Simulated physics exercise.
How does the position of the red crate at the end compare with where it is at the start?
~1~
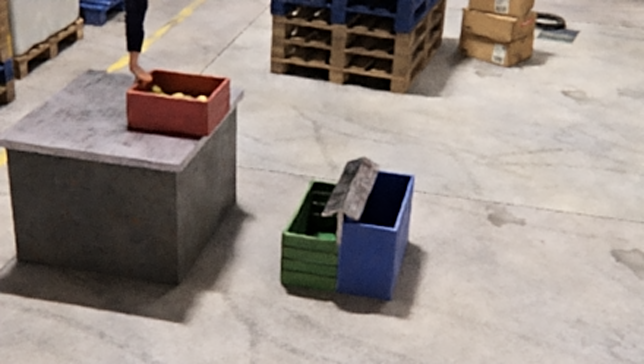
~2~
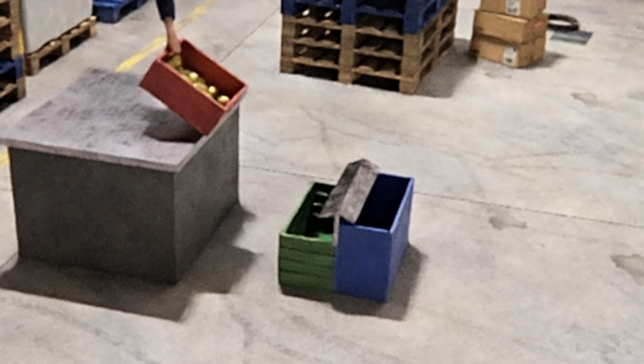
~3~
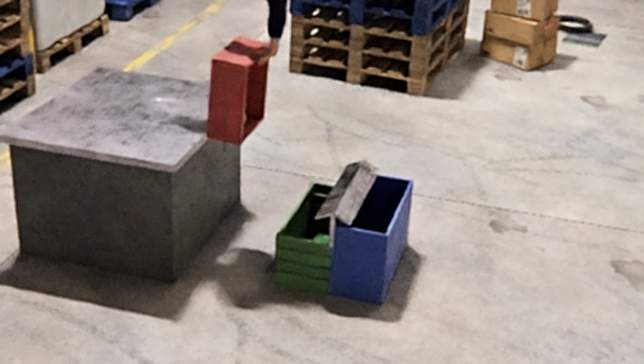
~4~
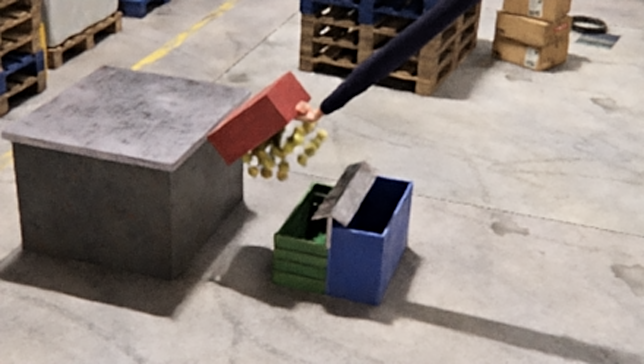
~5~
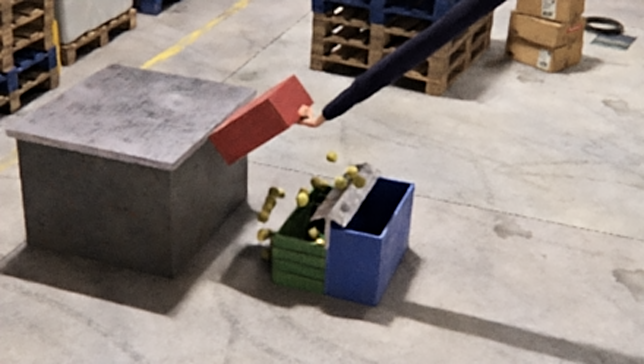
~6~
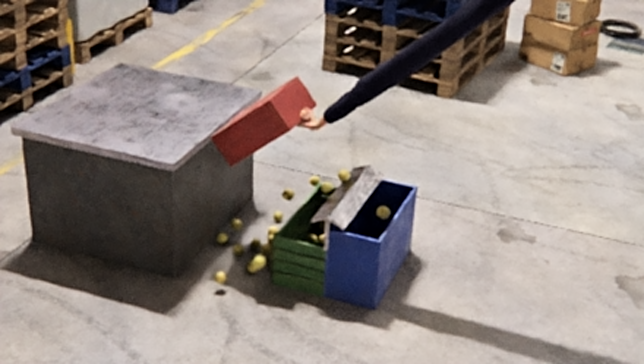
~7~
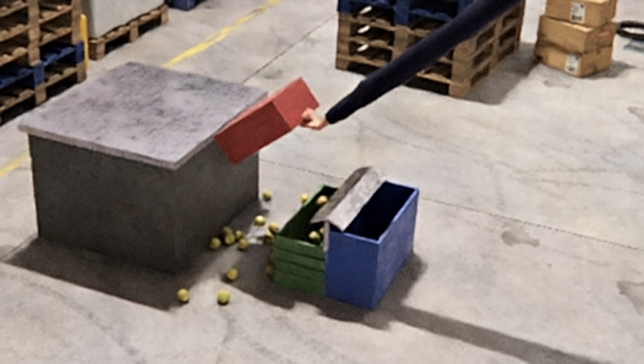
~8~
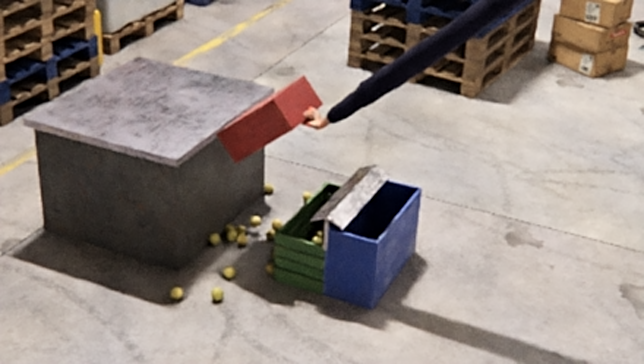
At the start the red crate sits upright on top of the grey bench. By the end it is farther right and slightly lower, held tipped over past the bench's right edge.
In a warehouse, a hand tips a red crate and many apples miss the green bin.
